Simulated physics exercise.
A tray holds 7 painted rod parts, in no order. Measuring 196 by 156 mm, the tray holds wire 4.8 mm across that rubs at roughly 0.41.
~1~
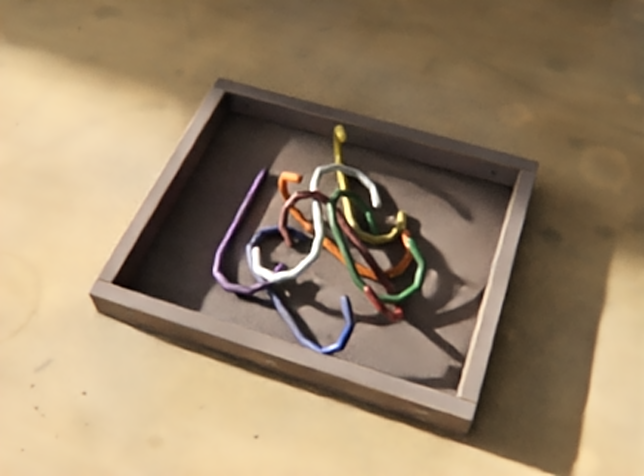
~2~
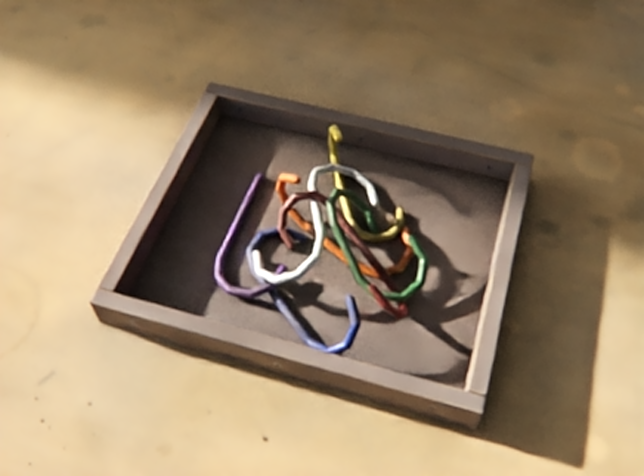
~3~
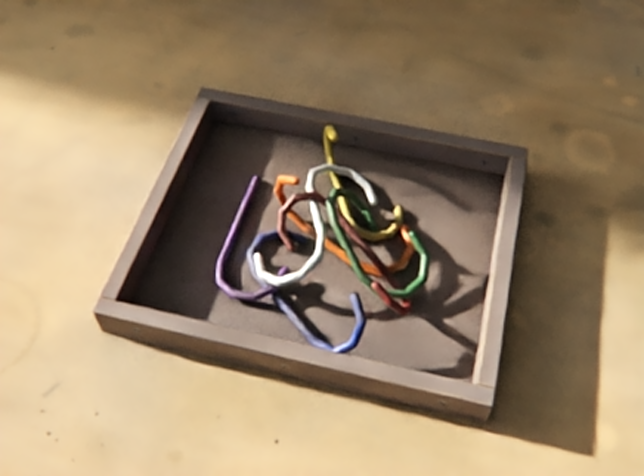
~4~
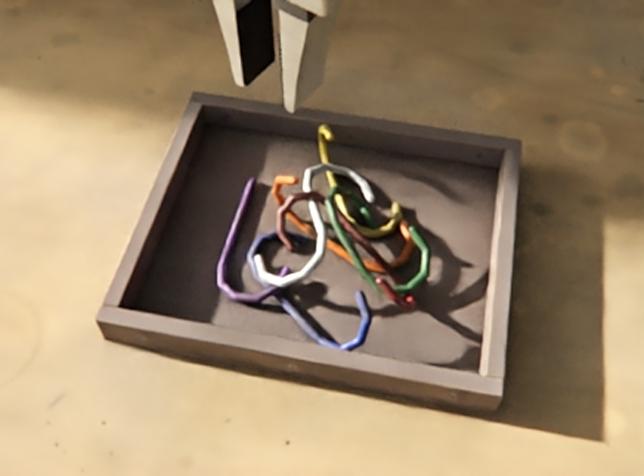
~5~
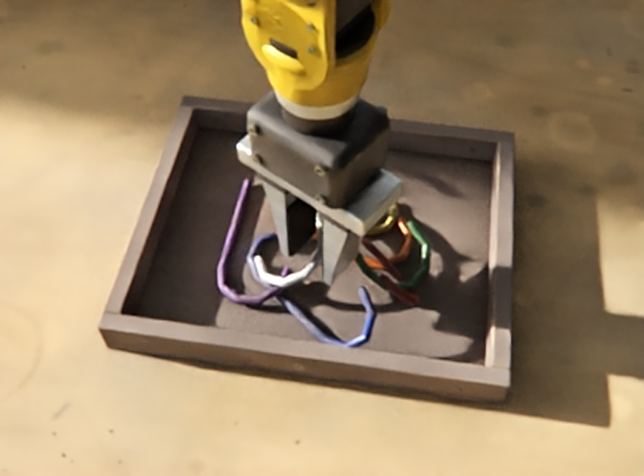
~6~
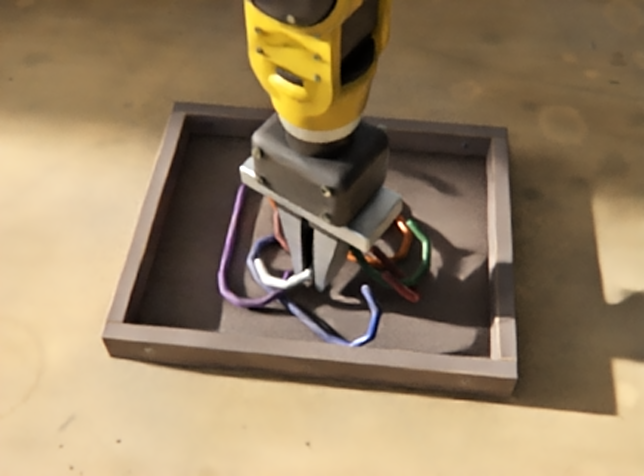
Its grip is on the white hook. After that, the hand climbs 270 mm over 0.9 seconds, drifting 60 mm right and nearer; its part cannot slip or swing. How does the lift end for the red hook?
The red hook goes up with it.
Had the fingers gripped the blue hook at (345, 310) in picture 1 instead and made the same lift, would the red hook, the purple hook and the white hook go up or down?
Going one by one: Red hook does not come, then purple hook comes along, then white hook does not come.
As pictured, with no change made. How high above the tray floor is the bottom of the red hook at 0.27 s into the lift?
0 mm.
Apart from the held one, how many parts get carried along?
The number is 1.
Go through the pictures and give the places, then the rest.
Fingers out of view, 217 mm above the grip; red hook from (291, 244) to (368, 290), passing over blue hook, over and under orange hook, under green hook; white hook from (256, 252) to (378, 204), passing over blue hook, over purple hook, under yellow hook, in the first frame.
Fingers out of view, 217 mm above the grip; white hook from (257, 254) to (375, 203), passing over blue hook, over purple hook, under yellow hook; blue hook from (350, 299) to (304, 238), passing under white hook, under red hook, in the second frame.
Fingers out of view, 203 mm above the grip; green hook from (374, 230) to (412, 235), passing over yellow hook, over orange hook, over red hook; orange hook from (296, 181) to (405, 229), passing under white hook, over and under red hook, under green hook, in the third frame.
Fingers (278, 65) 108 mm above the grip; yellow hook from (330, 137) to (397, 206), passing over white hook, under green hook; red hook from (292, 248) to (381, 282), passing over blue hook, over and under orange hook, under green hook, in the fourth frame.
Fingers (319, 243) 14 mm above the grip; purple hook from (288, 271) to (248, 184), passing under white hook, in the fifth frame.
Fingers (321, 258) closed on the white hook, in the sixth frame.
Then, 0.27 s into the lift, lowest point more than 20 mm over the tray floor, white hook 58 mm.
Then, 0.50 s into the lift, lowest point more than 20 mm over the tray floor, white hook 158 mm, red hook 84 mm.
Then, 0.90 s into the lift, lowest point more than 20 mm over the tray floor, white hook 272 mm, red hook 199 mm.
Finally, hanging white hook 272 mm, red hook 199 mm; the other 5 are down.
